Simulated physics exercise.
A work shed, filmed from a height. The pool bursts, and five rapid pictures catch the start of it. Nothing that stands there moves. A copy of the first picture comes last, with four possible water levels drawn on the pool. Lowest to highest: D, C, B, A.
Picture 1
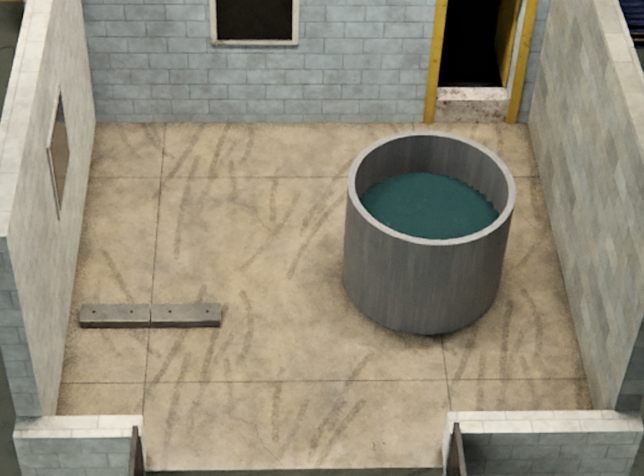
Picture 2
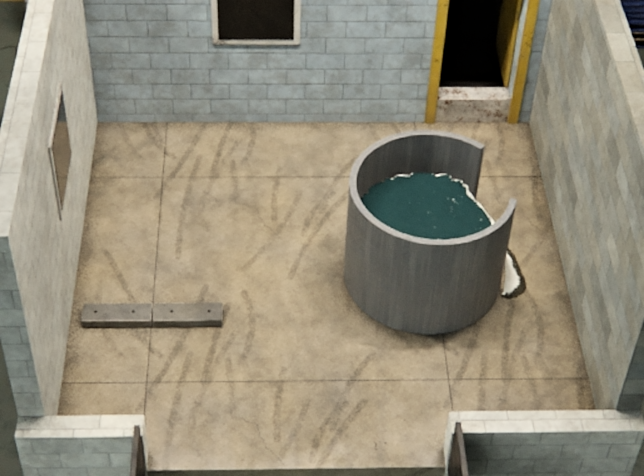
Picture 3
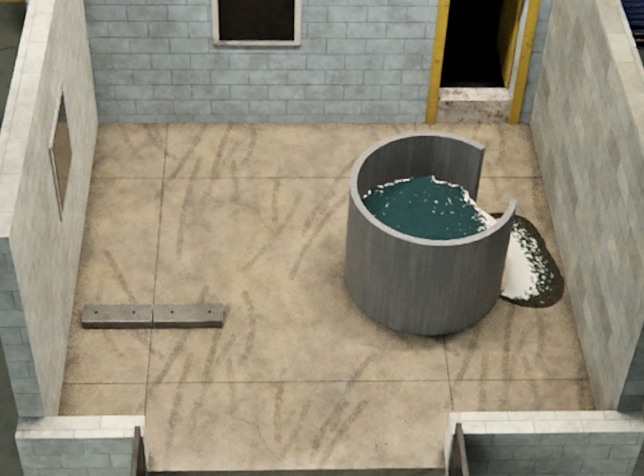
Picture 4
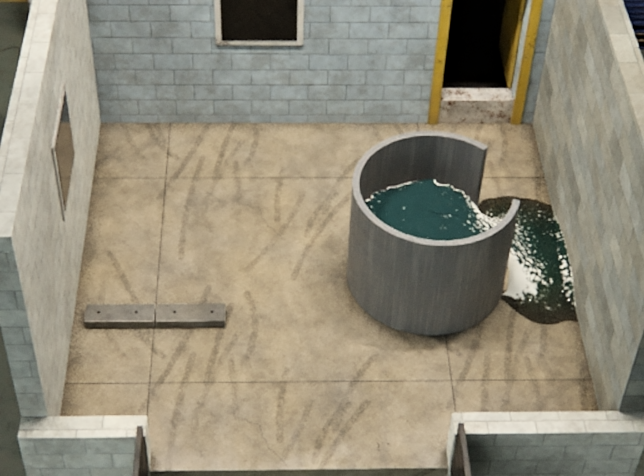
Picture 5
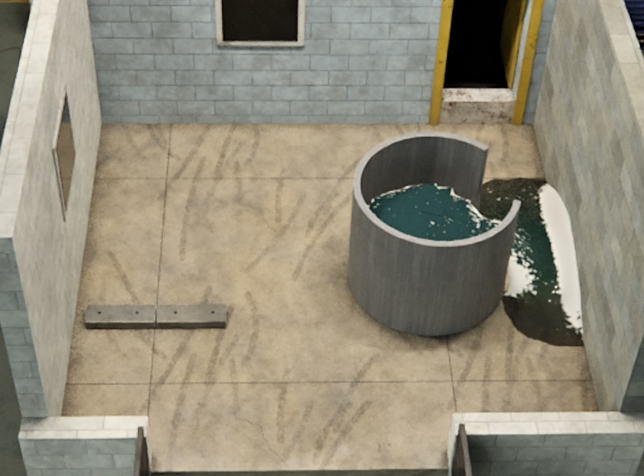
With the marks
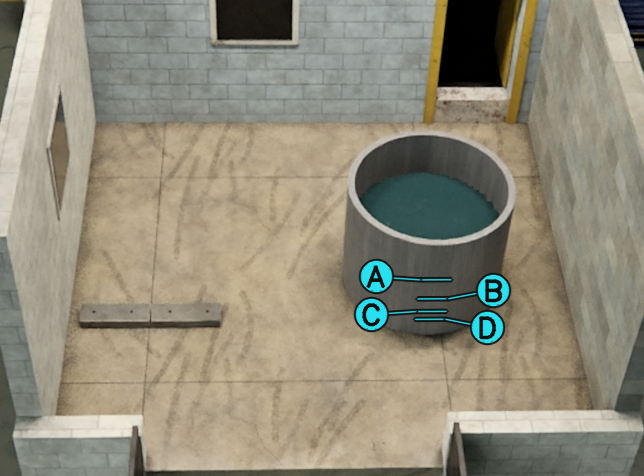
Teal water pouring through a gap that opens in the right side of a round grey tank, spreading to the right-hand wall.
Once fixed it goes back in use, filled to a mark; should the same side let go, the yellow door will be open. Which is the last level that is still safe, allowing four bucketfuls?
The limit is A.
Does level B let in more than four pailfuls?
No, not at all.
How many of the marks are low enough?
All of them.
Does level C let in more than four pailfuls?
No, not at all.
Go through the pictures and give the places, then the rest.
The first frame shows water in the pool at rest, its middle at (427, 223); foot of the yellow doorway at (469, 122); open gate at (296, 410).
The second frame shows front seen at (512, 290), 1 % of the ground wet.
The third frame shows front seen at (552, 295), 4 % of the ground wet.
The fourth frame shows front seen at (575, 312), 6 % of the ground wet.
The fifth frame shows front seen at (547, 184), 8 % of the ground wet.
On the marked copy, A at (435, 279); B at (432, 298); C at (431, 311); D at (430, 319); from the bottom up D, C, B, A.
With A, a bucket or two gets in.
With B, nothing gets over.
With C, nothing gets over.
With D, nothing gets over.
